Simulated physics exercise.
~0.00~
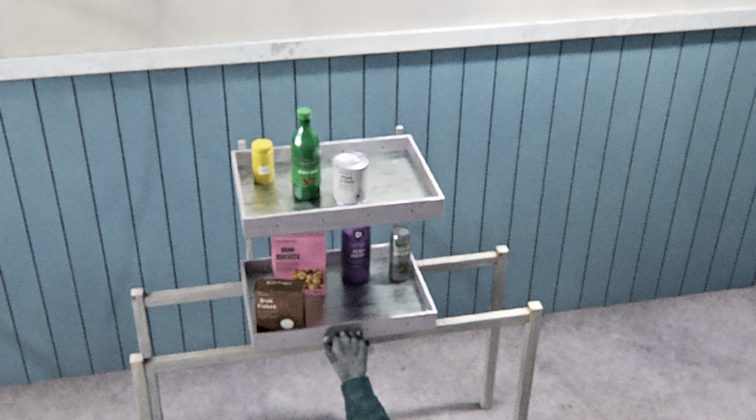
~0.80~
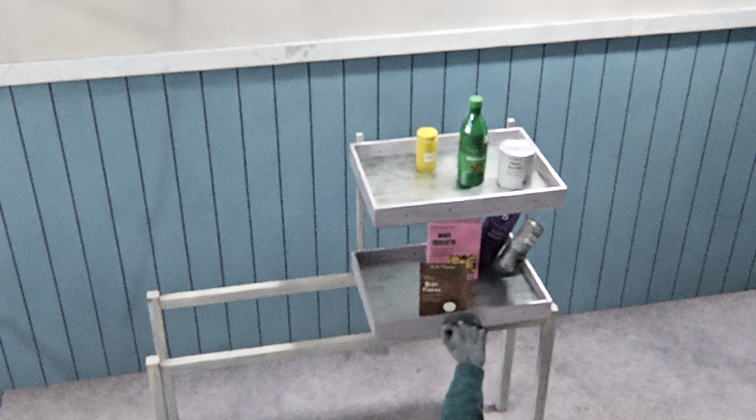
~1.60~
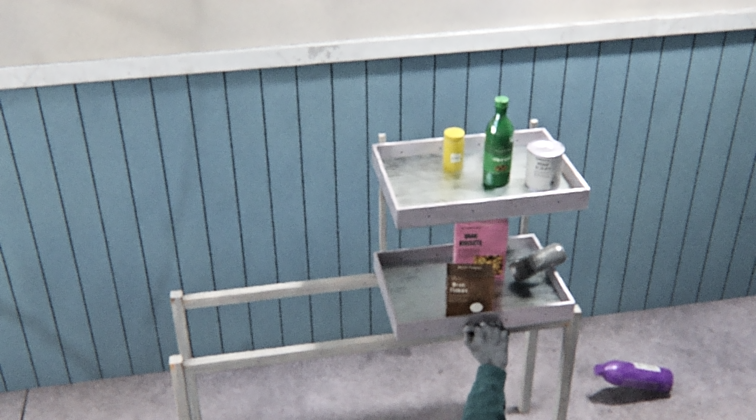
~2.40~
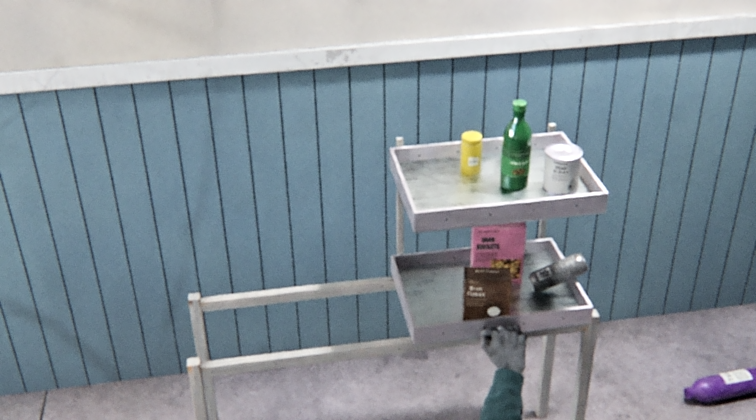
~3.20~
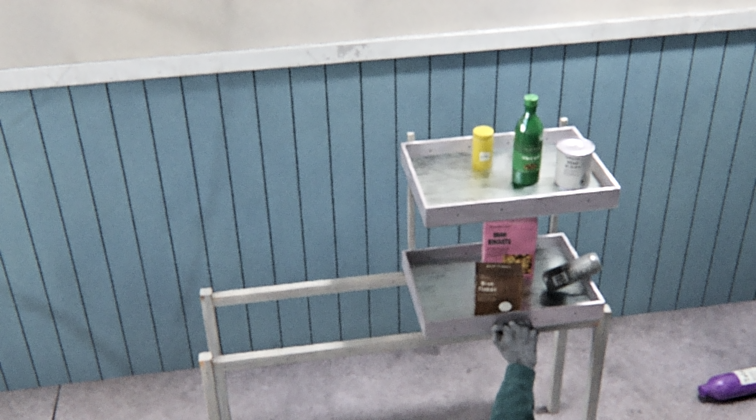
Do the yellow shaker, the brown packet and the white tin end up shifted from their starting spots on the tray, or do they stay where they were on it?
All three end up shifted from their starting spots on the tray. The yellow shaker, the brown packet and the white tin each sit farther from its left edge than at the start, though they remain upright.
